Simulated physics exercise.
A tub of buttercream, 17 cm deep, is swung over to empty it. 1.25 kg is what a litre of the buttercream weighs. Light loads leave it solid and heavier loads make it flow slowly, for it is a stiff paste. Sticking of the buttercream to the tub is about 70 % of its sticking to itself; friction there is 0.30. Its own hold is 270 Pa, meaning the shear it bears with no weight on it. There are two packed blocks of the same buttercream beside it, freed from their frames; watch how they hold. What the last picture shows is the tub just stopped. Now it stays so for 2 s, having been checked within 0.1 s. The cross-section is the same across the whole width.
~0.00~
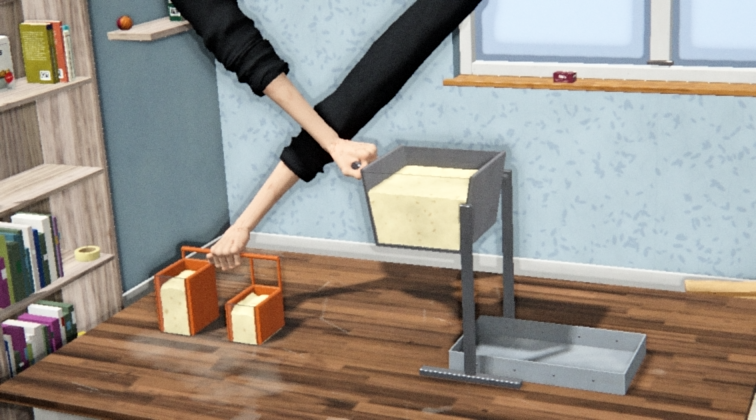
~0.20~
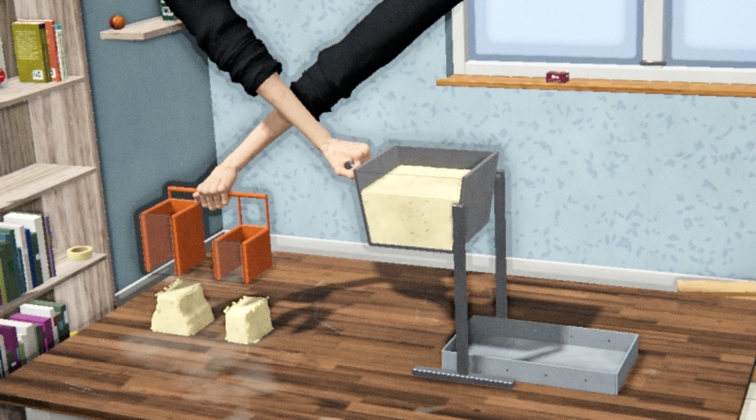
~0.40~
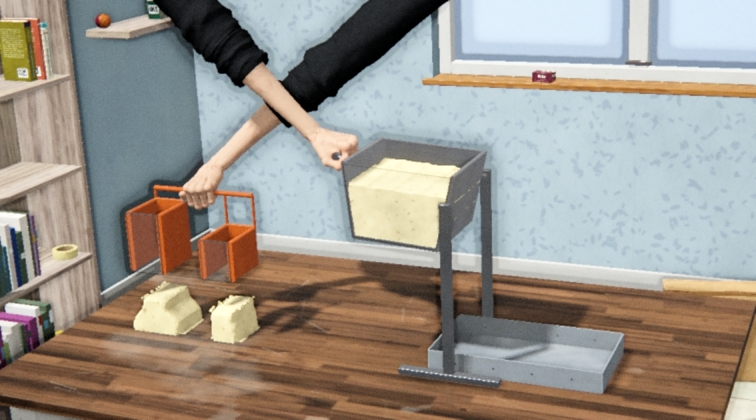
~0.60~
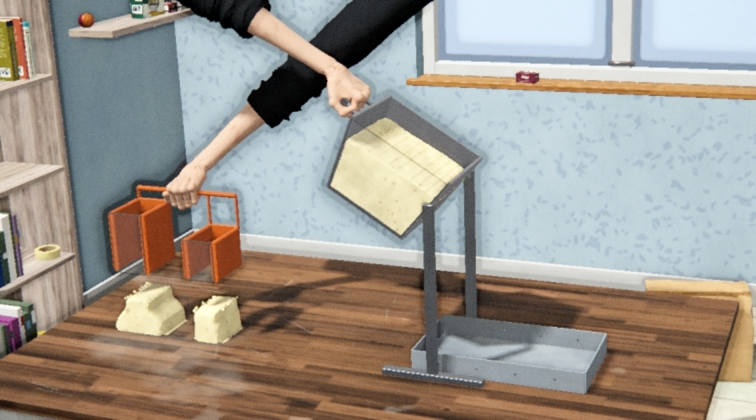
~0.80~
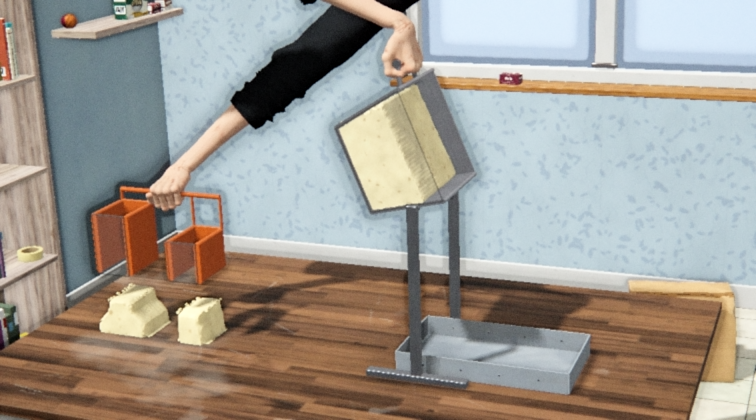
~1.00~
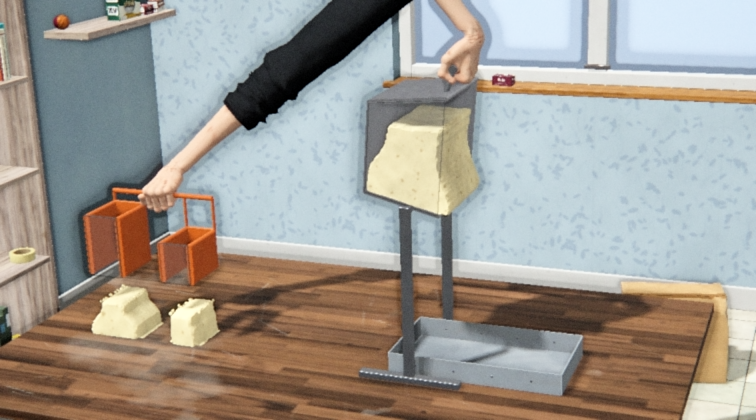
The video shows a hand lifting joined orange boxes off two pale yellow blocks, which sag, the left one more. Another hand then swings a grey tub of buttercream over to the right on its stand, and the buttercream inside slumps.
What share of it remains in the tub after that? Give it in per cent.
0 %.
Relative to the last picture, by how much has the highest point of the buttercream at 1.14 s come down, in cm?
Around 10 cm below its level in the last picture.
After 1.14 s, the tub is at 95 degrees and holds 49 %.
After 1.31 s, the tub is at 95 degrees and holds 26 %.
After 1.48 s, the tub is at 95 degrees and holds 19 %.
After 1.65 s, the tub is at 95 degrees and holds 14 %.
After 3.00 s, at the end, the tub is at 95 degrees and holds 0 %.
